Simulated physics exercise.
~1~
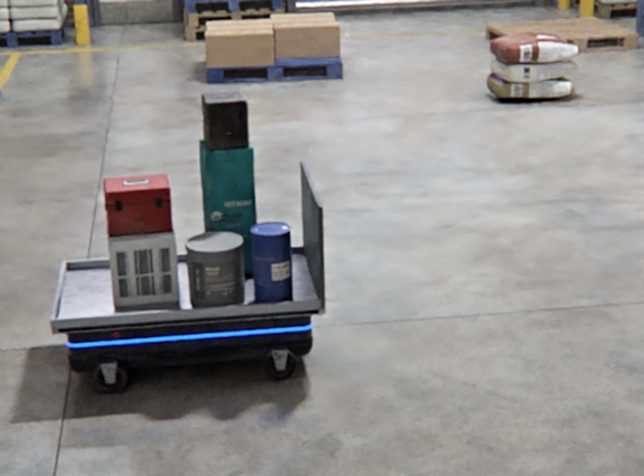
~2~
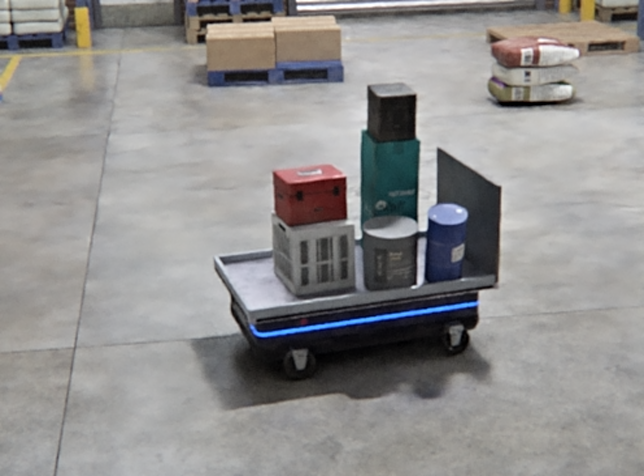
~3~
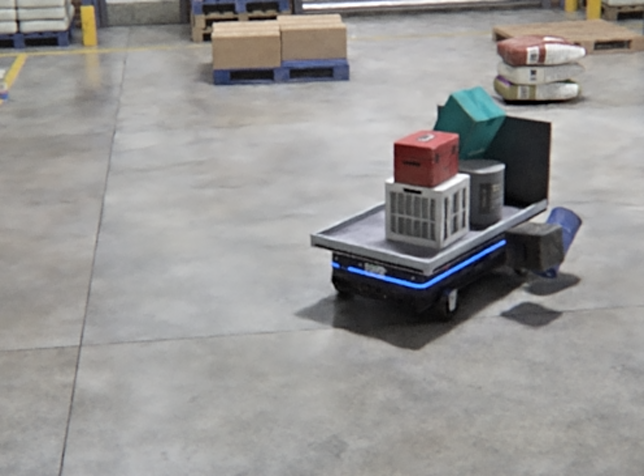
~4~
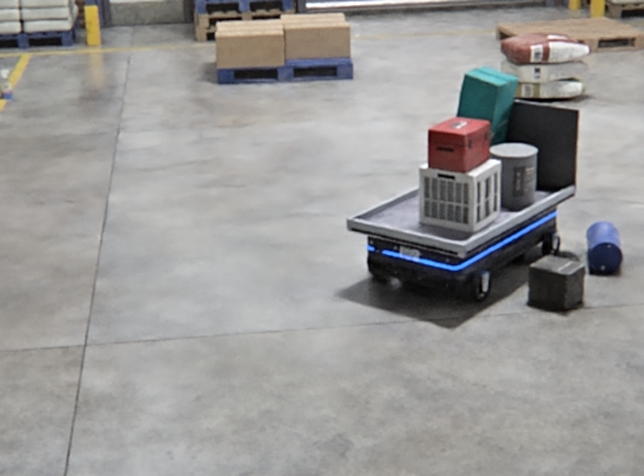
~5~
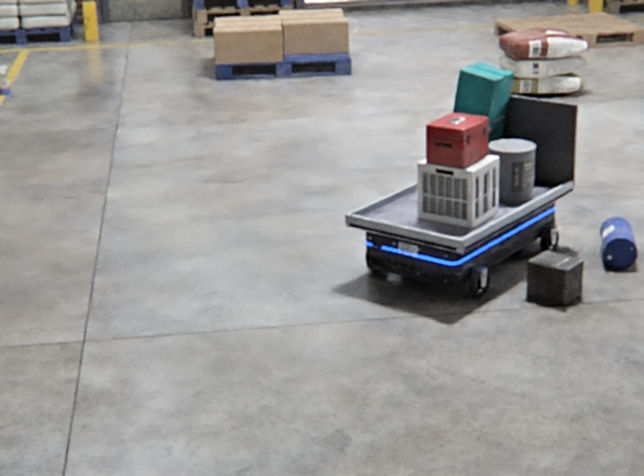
A low robot cart with a glowing blue stripe rolls to the right across a concrete warehouse floor, carrying a red toolbox on a white crate, a grey pail, a blue canister and a black box atop a tall turquoise one. As it swings away from the viewer, the load begins to lean. The blue canister and the black box tumble off the right side, while the turquoise box tilts sharply. The cart moves a little farther and stops. The black box and canister lie on the floor beside it, and the turquoise box stays aboard, leaning slightly behind the red toolbox.
